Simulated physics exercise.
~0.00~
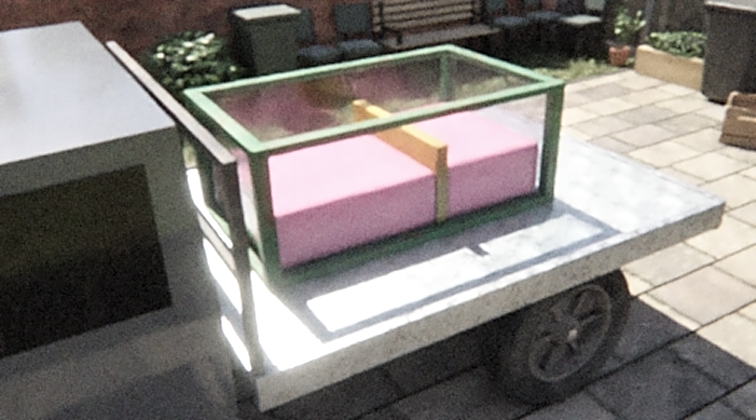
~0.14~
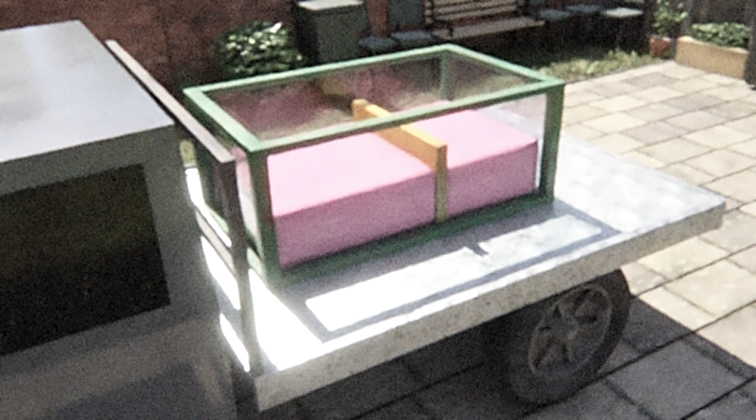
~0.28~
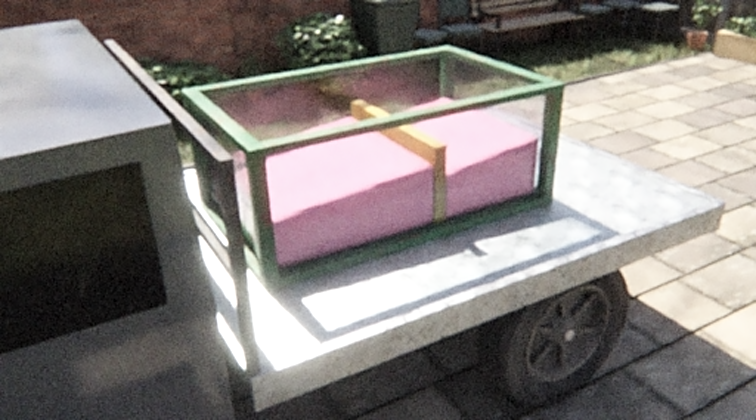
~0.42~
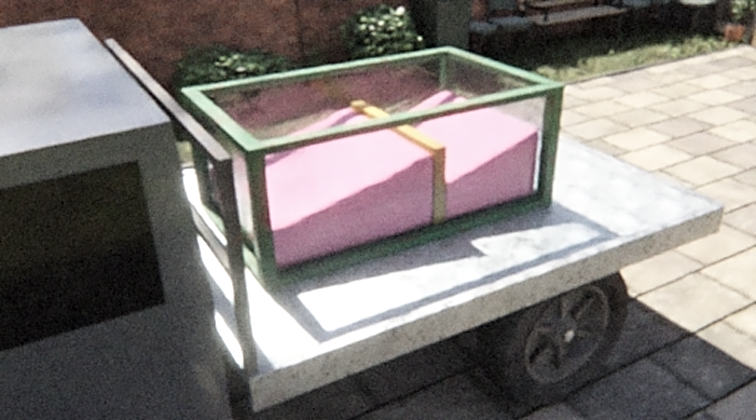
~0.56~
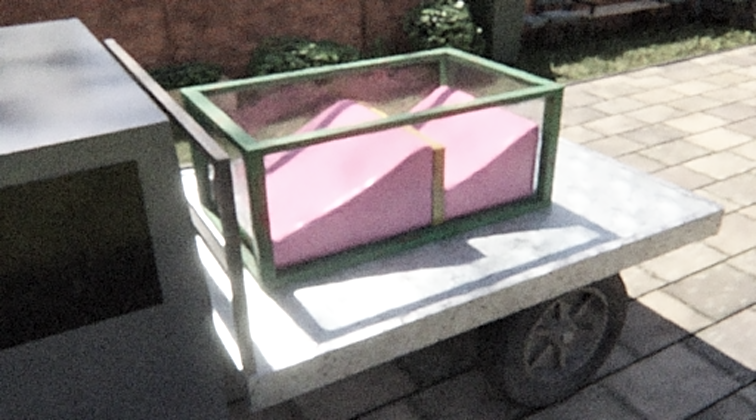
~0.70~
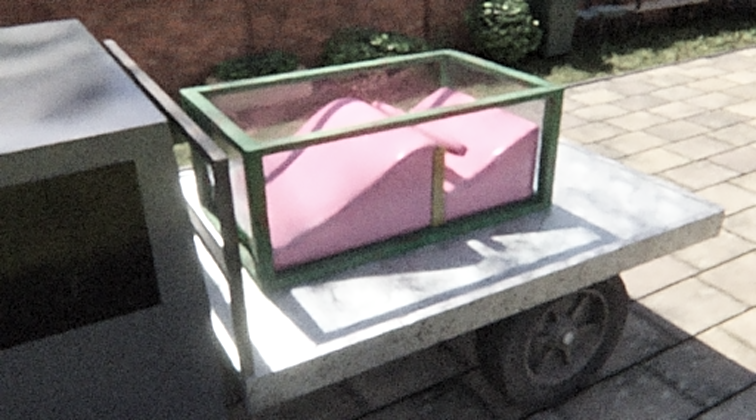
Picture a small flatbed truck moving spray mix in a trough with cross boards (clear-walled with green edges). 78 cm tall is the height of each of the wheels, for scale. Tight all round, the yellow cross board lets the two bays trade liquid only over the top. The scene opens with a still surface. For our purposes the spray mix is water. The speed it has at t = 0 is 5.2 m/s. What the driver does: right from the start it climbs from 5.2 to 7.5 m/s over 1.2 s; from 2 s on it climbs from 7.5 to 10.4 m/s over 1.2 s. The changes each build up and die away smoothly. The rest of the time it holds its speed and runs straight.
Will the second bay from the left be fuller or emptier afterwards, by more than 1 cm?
The depth is increased.
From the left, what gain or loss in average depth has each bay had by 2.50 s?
2 cm down, 2 cm up.
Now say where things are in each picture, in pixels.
The first picture shows surface heights from the left, (349, 184), (485, 148); board top at (443, 147); the front is on the left, levels are read along the near wall; a wheel hub at (577, 339).
The second picture shows surface heights from the left, (348, 183), (485, 148).
The third picture shows surface heights from the left, (346, 184), (483, 148).
The fourth picture shows surface heights from the left, (346, 185), (483, 151).
The fifth picture shows surface heights from the left, (345, 187), (482, 153).
The sixth picture shows surface heights from the left, (345, 190), (483, 152); a wheel hub at (574, 343).
After 1.50 s the mean depths from the left are 25, 28 cm.
After 2.50 s the mean depths from the left are 25, 29 cm.
After 3.70 s the mean depths from the left are 24, 31 cm.
After 6.18 s the mean depths from the left are 24, 31 cm.
